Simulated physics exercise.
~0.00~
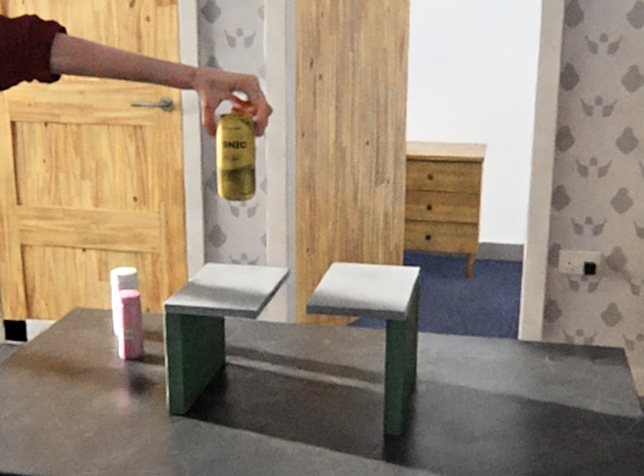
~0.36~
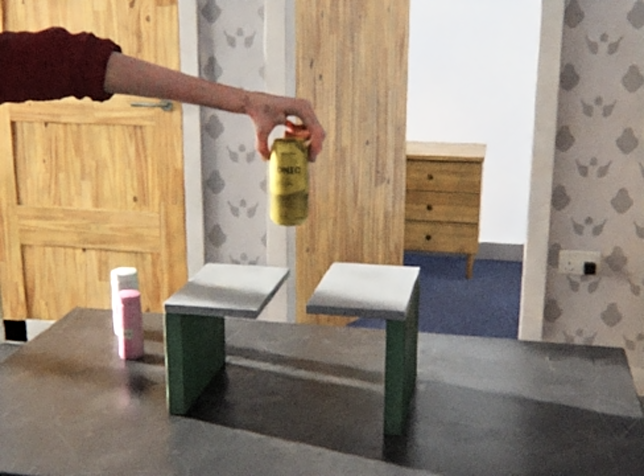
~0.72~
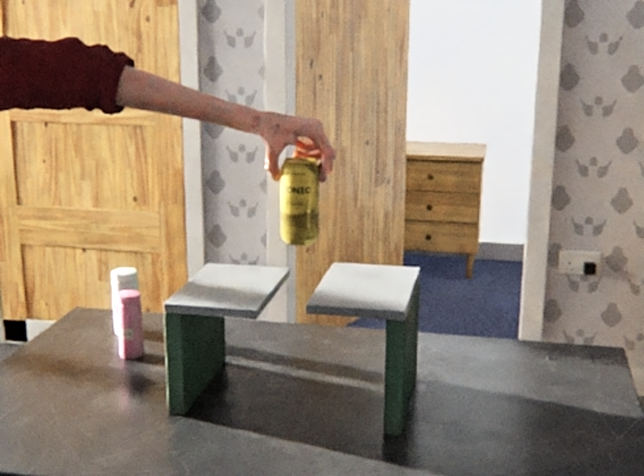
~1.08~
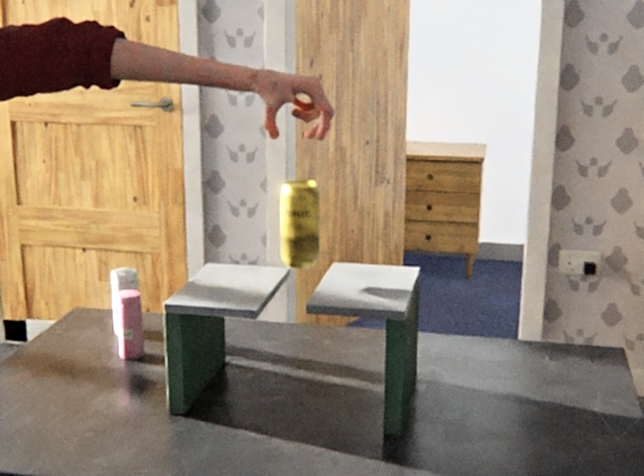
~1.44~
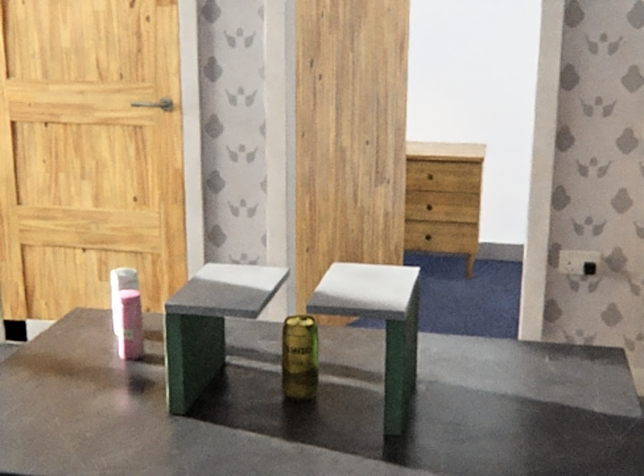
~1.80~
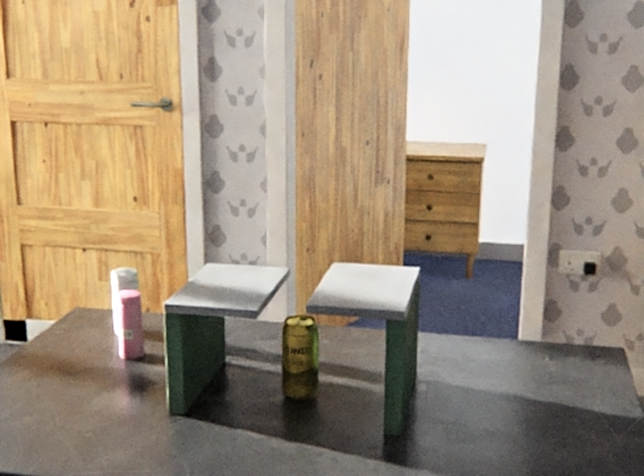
On a dark table in a room with wooden doors, a hand carried a yellow can rightward and lowered it above the slot between two ledges, then let go, and the can dropped through and ended upright on the table beside two unmoved shakers.
